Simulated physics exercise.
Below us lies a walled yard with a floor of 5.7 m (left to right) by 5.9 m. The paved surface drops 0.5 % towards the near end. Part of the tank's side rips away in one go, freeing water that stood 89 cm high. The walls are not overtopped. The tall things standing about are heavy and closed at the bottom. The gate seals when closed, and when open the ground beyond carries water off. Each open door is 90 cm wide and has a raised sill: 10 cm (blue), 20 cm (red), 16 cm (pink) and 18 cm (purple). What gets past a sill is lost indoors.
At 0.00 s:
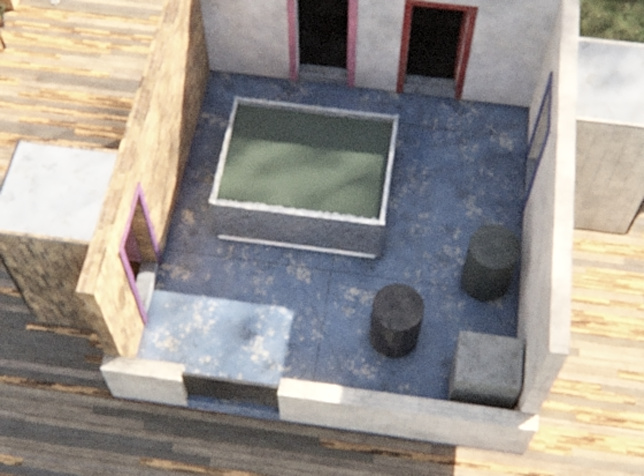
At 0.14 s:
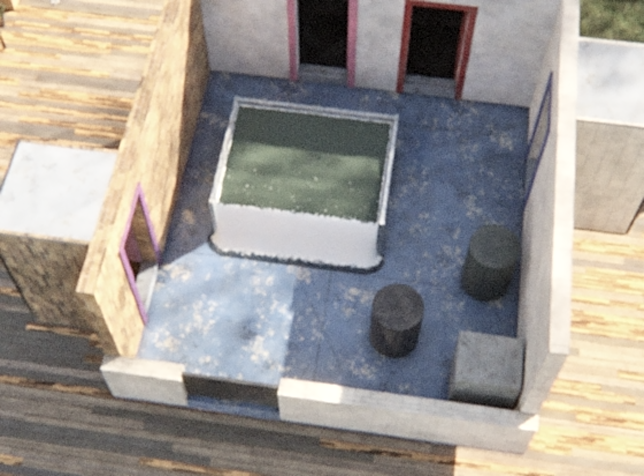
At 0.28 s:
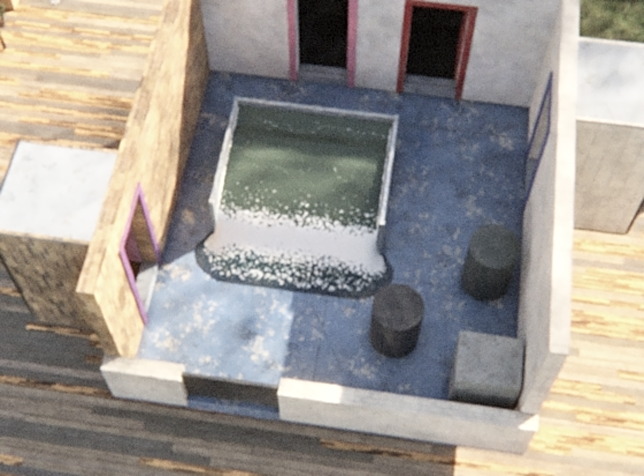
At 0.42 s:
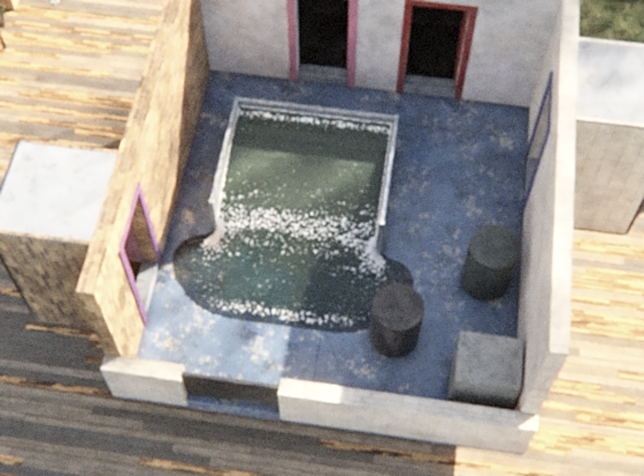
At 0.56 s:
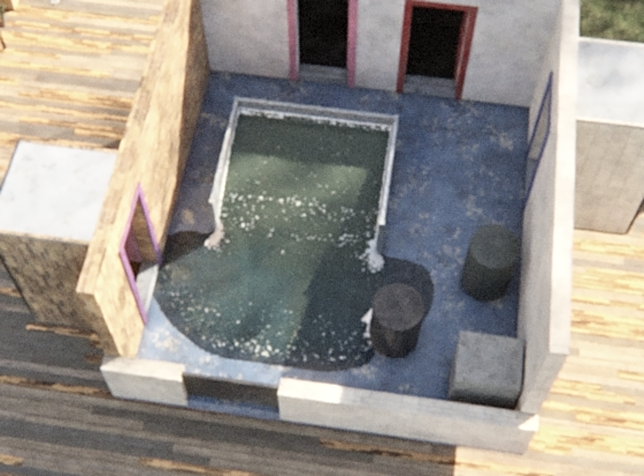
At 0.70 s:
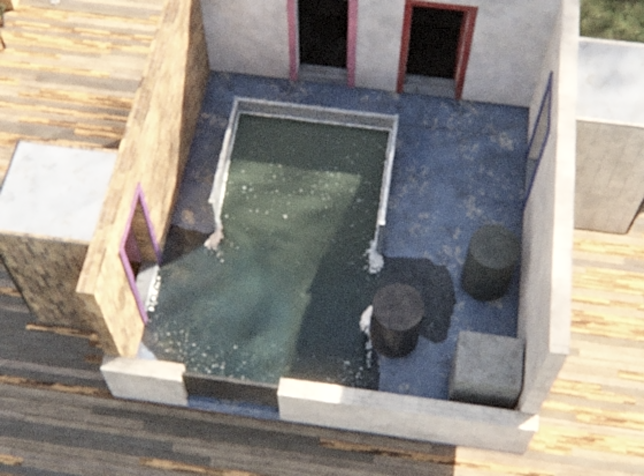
To begin with, greenish water lies still in a raised rectangular tank inside a walled yard with a blue floor. The tank's near side gives way and white, foaming water pours out, then spreads as a dark sheet over the near floor, reaching the left wall, the front opening and the round block at right.
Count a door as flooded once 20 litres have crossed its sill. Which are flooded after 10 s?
The water let in: At the blue door it goes over the limit; at the red door it stays under the limit; at the pink door it stays under the limit; at the purple door it goes over the limit.
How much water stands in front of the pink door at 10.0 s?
Roughly 14.0 cm deep.
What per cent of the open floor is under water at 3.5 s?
Near 75 per cent is wet.
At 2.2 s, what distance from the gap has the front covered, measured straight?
Roughly 4.4 m.
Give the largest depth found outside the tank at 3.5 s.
Up to some 42 cm.
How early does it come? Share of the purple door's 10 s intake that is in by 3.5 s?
Some 80 per cent by then.
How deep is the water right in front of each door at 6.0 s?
In cm: Blue 11, red 12, pink 8, purple 19.
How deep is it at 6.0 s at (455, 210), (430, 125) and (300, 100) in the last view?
In that order: 6, 11 and 8 cm.
After 1.4 s water covers 45 % of the floor and is deepest (64 cm) near (301, 388); blue door not reached, red door not reached, pink door not reached, purple door 19 cm at the sill, 0 L in.
After 2.2 s water covers 50 % of the floor and is deepest (65 cm) near (508, 429); blue door not reached, red door not reached, pink door not reached, purple door 34 cm at the sill, 13 L in.
After 3.5 s water covers 75 % of the floor and is deepest (42 cm) near (508, 429); blue door 2 cm at the sill, 0 L in, red door not reached, pink door not reached, purple door 27 cm at the sill, 78 L in.
After 6.0 s water covers 95 % of the floor and is deepest (25 cm) near (525, 137); blue door 11 cm at the sill, 0 L in, red door 12 cm at the sill, 8 L in, pink door 8 cm at the sill, 0 L in, purple door 19 cm at the sill, 99 L in.
After 10.0 s water covers 95 % of the floor and is deepest (24 cm) near (512, 361); blue door 14 cm at the sill, 93 L in, red door 14 cm at the sill, 9 L in, pink door 14 cm at the sill, 1 L in, purple door 14 cm at the sill, 99 L in.
